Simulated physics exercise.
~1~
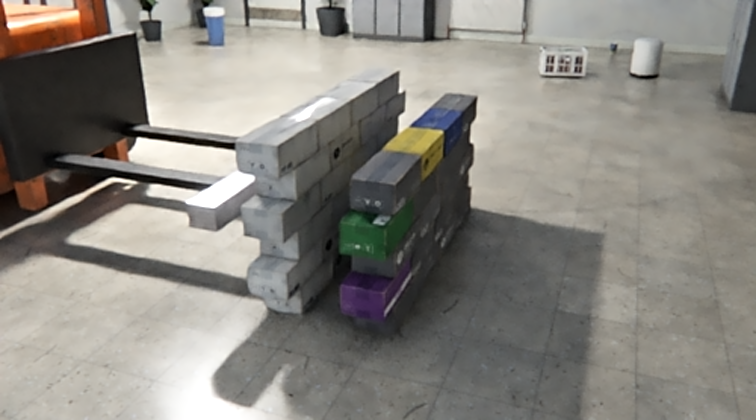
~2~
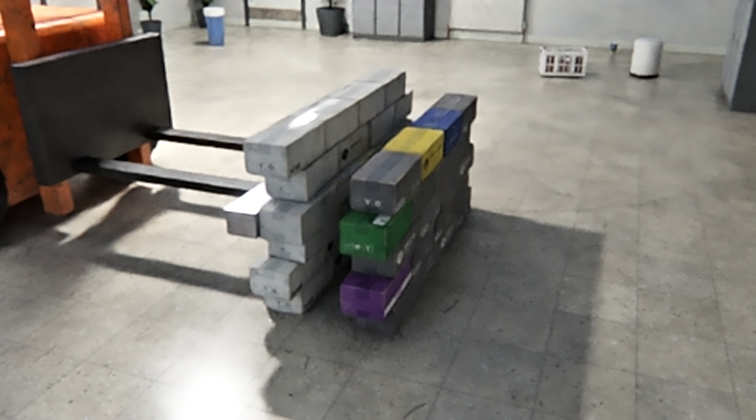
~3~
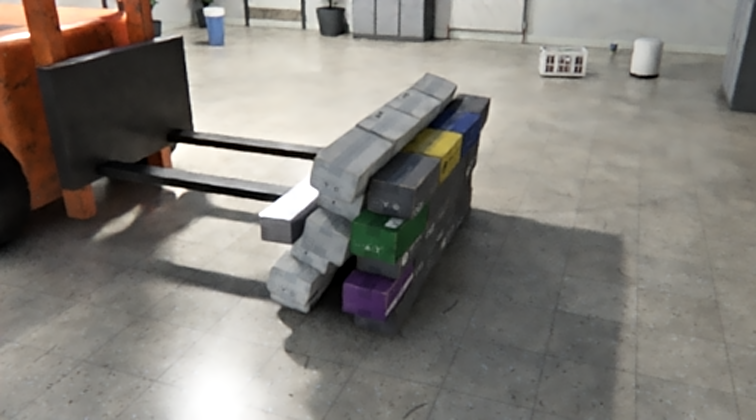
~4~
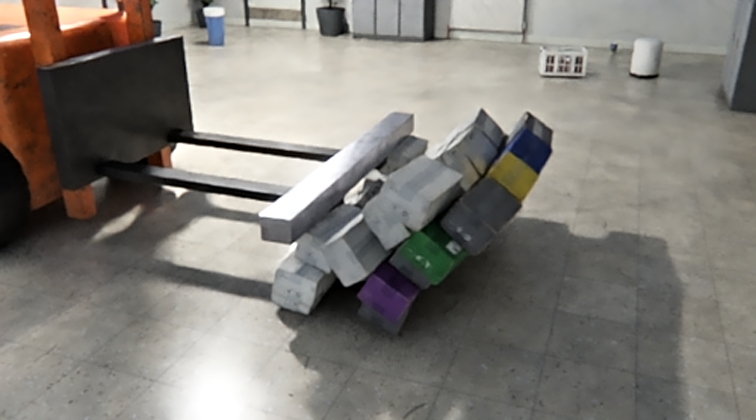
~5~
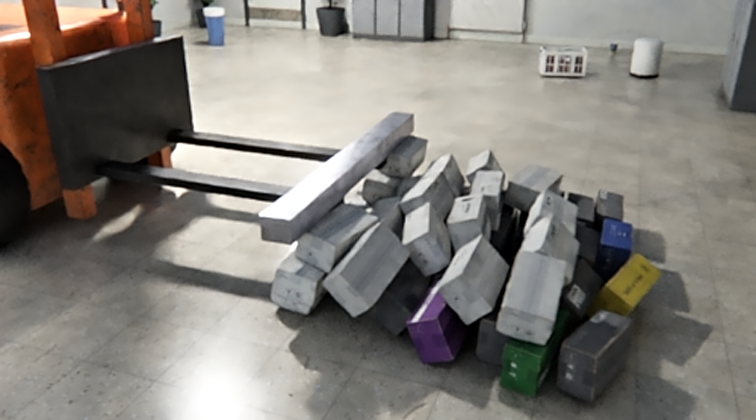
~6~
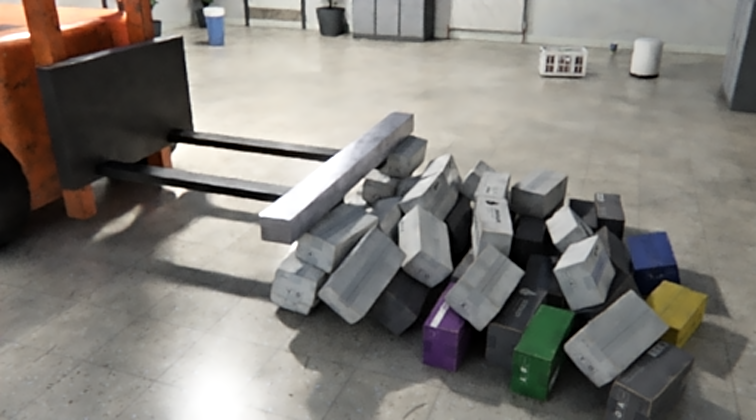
Forklift pushing a beam into a pale block wall, toppling it against a second wall with coloured blocks, both collapsing into a heap.
